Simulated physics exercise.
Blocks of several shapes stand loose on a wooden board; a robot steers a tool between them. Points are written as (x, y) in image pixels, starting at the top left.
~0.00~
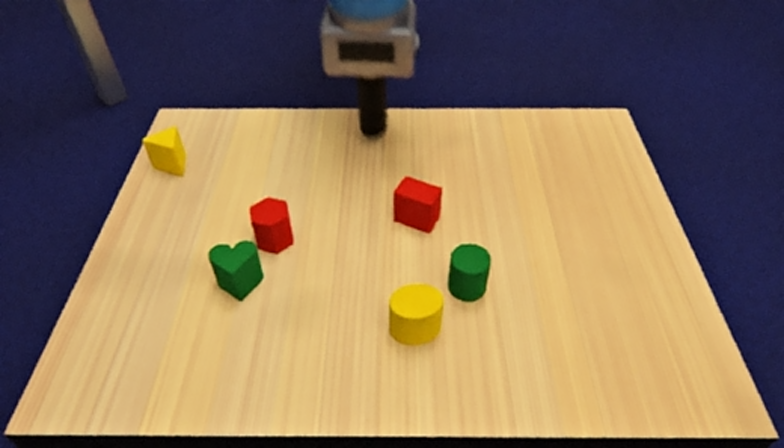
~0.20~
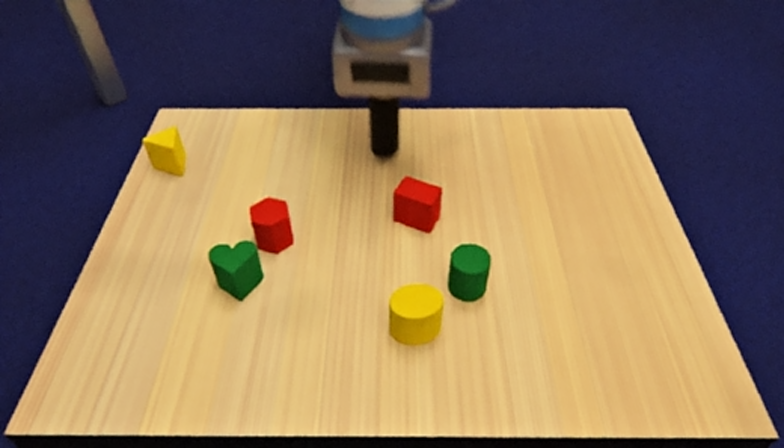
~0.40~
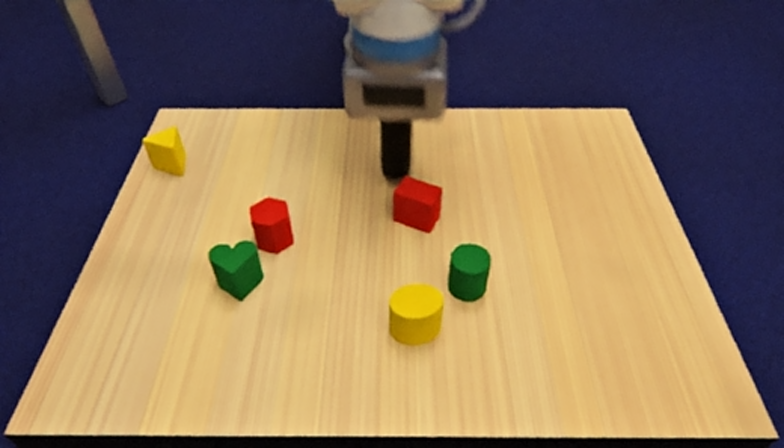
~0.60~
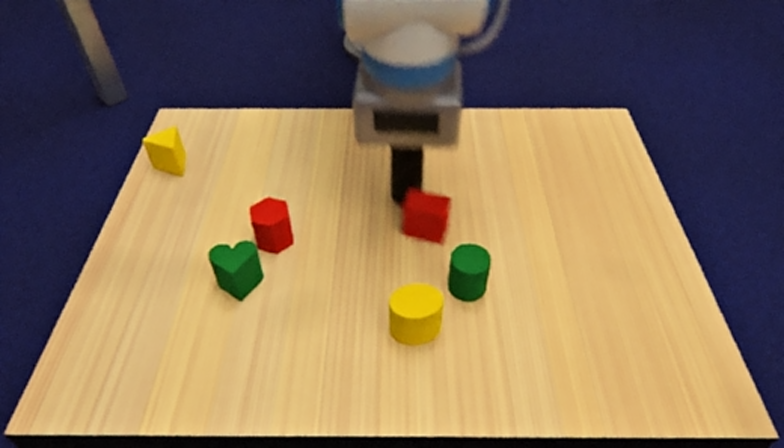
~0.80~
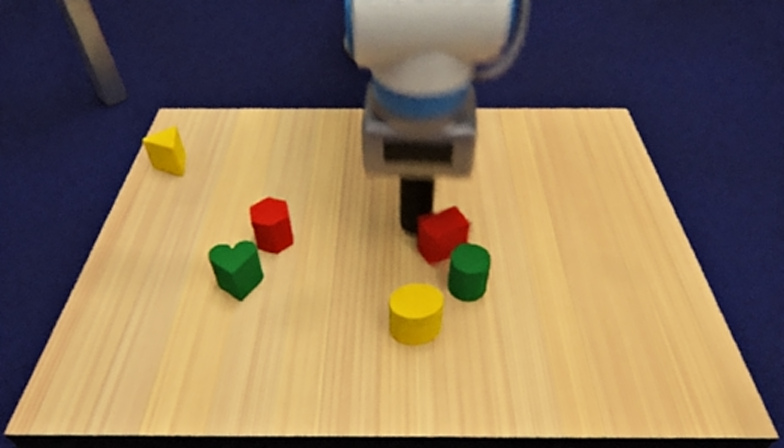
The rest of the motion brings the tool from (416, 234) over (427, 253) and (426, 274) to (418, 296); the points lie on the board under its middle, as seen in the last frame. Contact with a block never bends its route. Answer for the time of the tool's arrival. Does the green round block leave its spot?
Yes, that is what happens.
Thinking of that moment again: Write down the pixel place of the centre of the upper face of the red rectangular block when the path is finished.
Put as a pixel place, it's (464, 242).
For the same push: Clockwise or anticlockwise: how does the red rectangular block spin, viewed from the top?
From overhead, the rotation is counterclockwise.
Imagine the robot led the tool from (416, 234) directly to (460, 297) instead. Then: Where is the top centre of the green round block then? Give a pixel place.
Its top centre is at about (534, 299).
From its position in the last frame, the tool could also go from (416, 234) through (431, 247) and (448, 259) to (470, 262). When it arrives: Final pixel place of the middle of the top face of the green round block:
The middle of its top is at (502, 286).
The first path, step by step. Halfway along, tool (429, 254); red rectangular block (463, 241), turned 40° anticlockwise; green round block (490, 271).
At the end, tool (418, 287); yellow oval not moved; red rectangular block (464, 242), turned 45° anticlockwise; green round block (492, 272).
